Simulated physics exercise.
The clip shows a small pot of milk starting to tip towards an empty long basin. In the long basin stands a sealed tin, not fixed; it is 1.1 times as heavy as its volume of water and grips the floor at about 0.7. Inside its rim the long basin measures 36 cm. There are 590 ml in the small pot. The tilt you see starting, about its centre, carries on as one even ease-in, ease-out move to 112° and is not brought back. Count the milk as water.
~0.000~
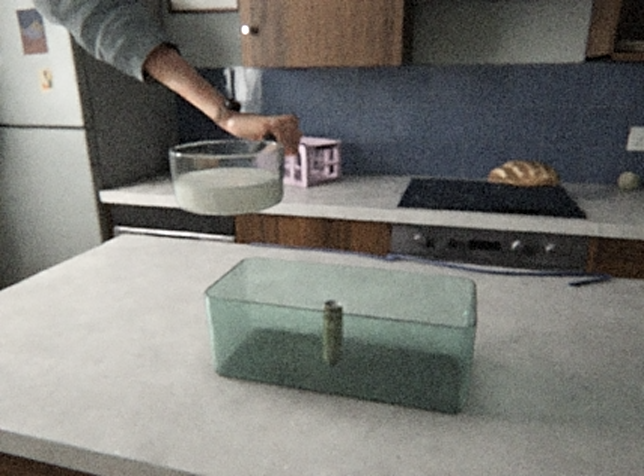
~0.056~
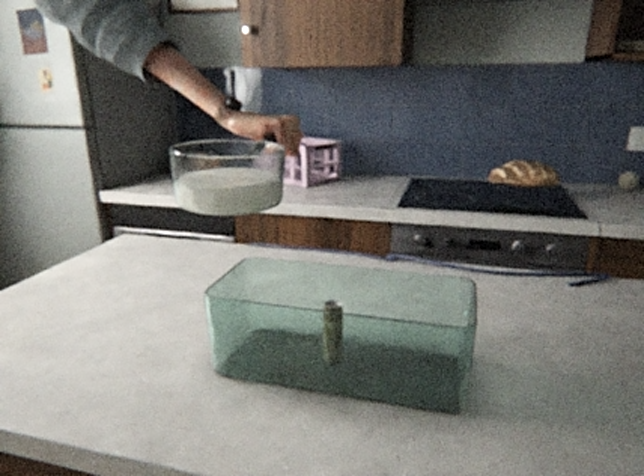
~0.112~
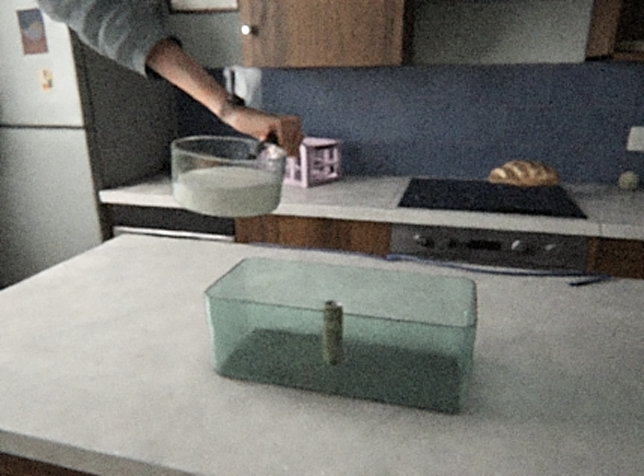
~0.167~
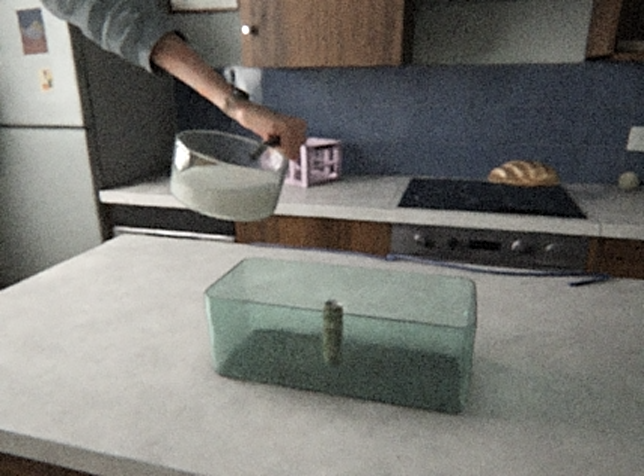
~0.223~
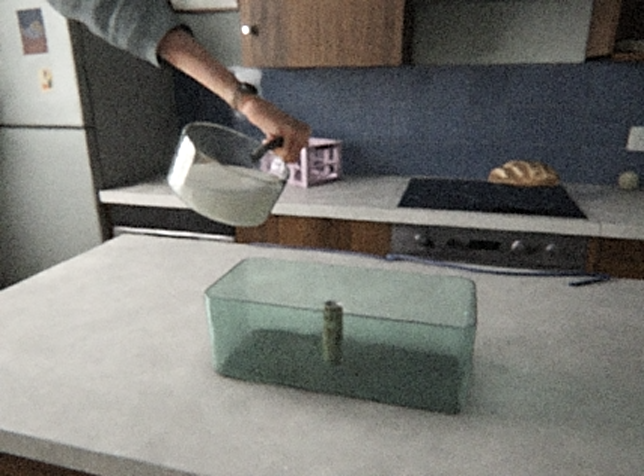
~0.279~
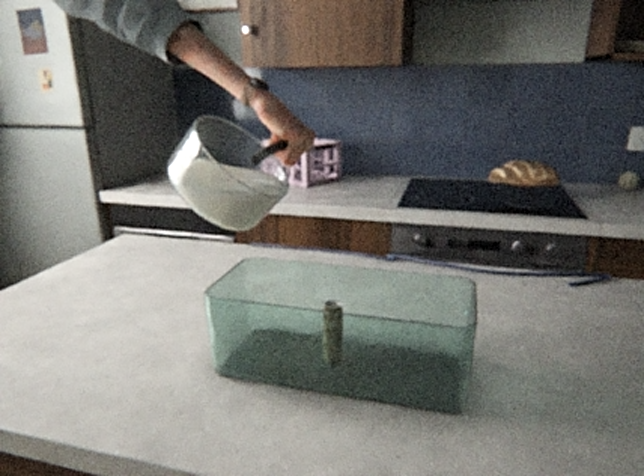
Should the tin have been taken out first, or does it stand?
It topples.
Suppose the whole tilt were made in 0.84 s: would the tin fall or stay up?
The tin topples.
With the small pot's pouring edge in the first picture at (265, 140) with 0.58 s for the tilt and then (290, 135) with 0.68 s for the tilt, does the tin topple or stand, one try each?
First it keeps standing; then it topples.
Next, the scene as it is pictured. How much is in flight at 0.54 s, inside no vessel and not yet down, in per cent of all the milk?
About 42 per cent.
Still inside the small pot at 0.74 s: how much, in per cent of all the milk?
About 5 per cent.
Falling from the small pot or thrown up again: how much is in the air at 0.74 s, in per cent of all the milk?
Near 8 in a hundred.
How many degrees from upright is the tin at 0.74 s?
Near 20° from upright.
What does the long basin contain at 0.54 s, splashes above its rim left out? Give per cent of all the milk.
Some 36 per cent.
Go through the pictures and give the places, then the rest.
In the first picture, it leans 0°; its right rim is at (280, 151); the milk meets the walls at (186, 175) and (280, 179); the long basin's rim runs from (225, 276) to (475, 303); the tin's top is at (333, 306).
In the second picture, it leans 2°; its right rim is at (280, 153); the milk meets the walls at (185, 175) and (280, 180).
In the third picture, it leans 8°; its right rim is at (283, 159); the milk meets the walls at (185, 173) and (280, 181).
In the fourth picture, it leans 17°; its right rim is at (285, 169); the milk meets the walls at (183, 171) and (280, 182).
In the fifth picture, it leans 29°; its right rim is at (286, 181); the milk meets the walls at (182, 167) and (282, 184).
In the sixth picture, it leans 43°; its right rim is at (283, 195); the milk meets the walls at (185, 160) and (286, 187).
After 0.54 s the tilt is 104° and 22 per cent is still to pour; the tin stands where it began.
After 0.74 s the tilt is 112° and 5 per cent is still to pour; the tin leans 19°.
After 0.94 s the tilt is 112° and 0 per cent is still to pour; the tin lies on its side.
After 1.16 s the tilt is 112° and 0 per cent is still to pour; the tin lies on its side.
In the end the tin lies on its side.
